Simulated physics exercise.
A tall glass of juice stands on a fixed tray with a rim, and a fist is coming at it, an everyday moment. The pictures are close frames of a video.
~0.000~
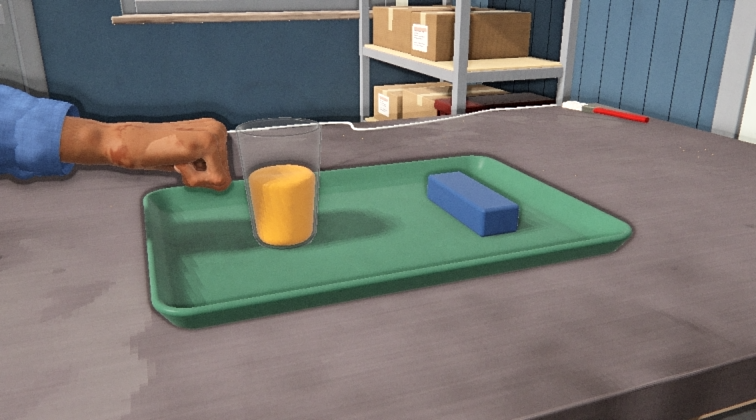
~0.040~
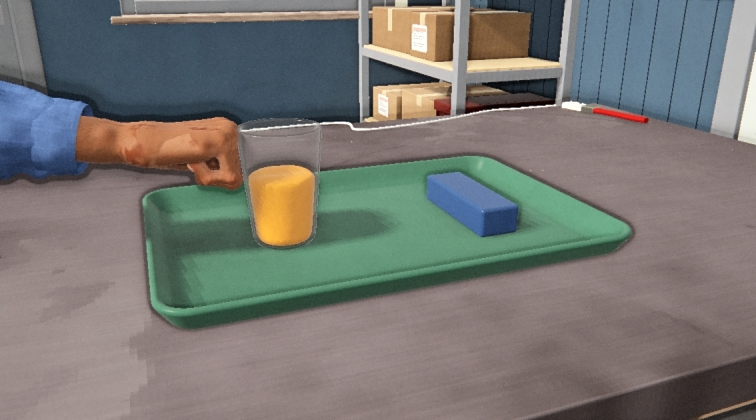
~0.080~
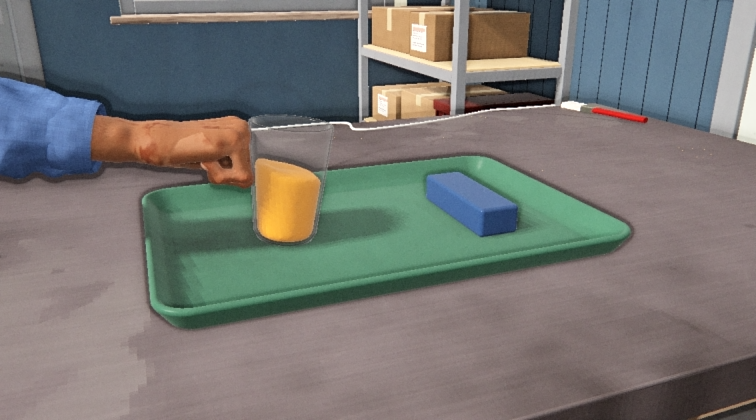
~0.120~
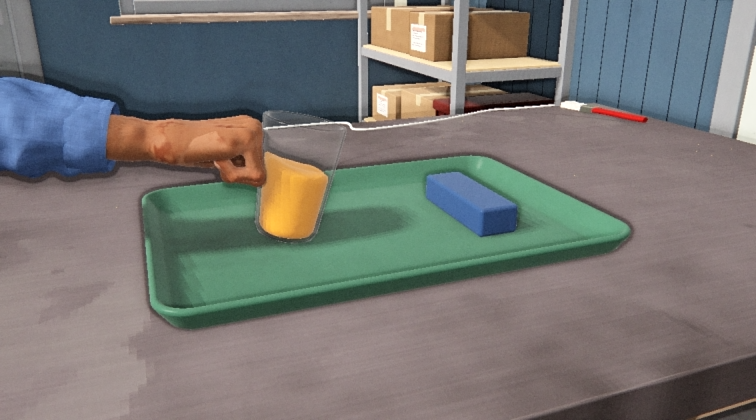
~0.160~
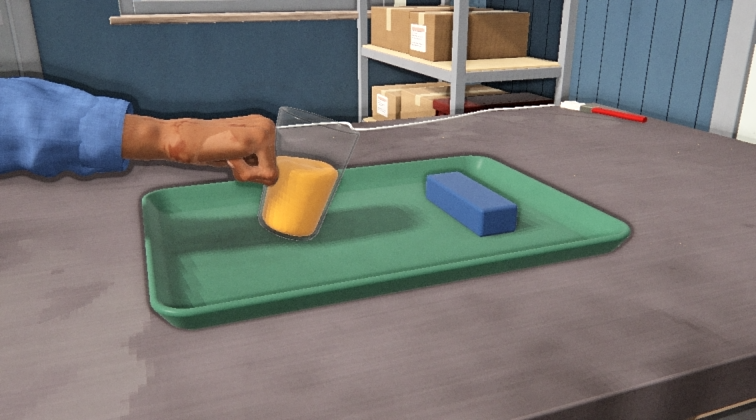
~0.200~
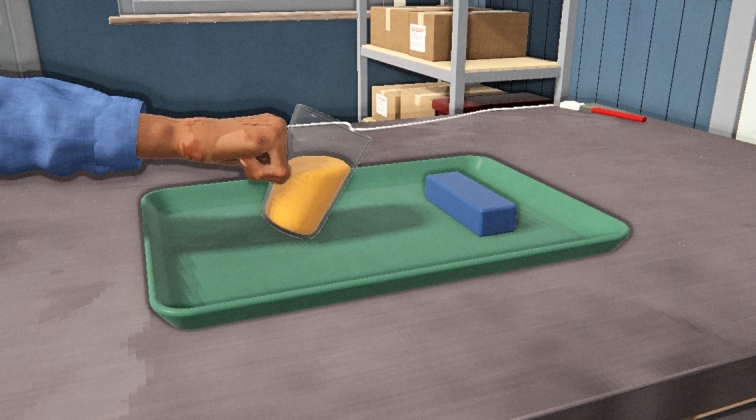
The clip opens on a clear glass of orange liquid standing upright on a green tray, with a blue block to its right. A fist in a blue sleeve moves in from the left and meets the glass. As the fist pushes rightward, the glass leans steadily further to the right.
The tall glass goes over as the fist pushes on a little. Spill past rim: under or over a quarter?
Under.
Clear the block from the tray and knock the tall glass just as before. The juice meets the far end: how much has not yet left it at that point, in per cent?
55 percent or so.
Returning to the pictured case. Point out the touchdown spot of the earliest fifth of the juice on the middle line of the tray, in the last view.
Landing point, centre line: Approx. (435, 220).
A moment on, the tall glass is falling and 100 per cent is in the glass, 0 on the tray and 0 above or beyond its rim.
Next, the tall glass lies on its side and 72 per cent is in the glass, 23 on the tray and 4 above or beyond its rim.
Then the tall glass lies on its side and 37 per cent is in the glass, 51 on the tray and 12 above or beyond its rim.
Later the tall glass lies on its side and 19 per cent is in the glass, 73 on the tray and 8 above or beyond its rim.
In the end 92 per cent is held by tray and glass, 8 is off the tray.
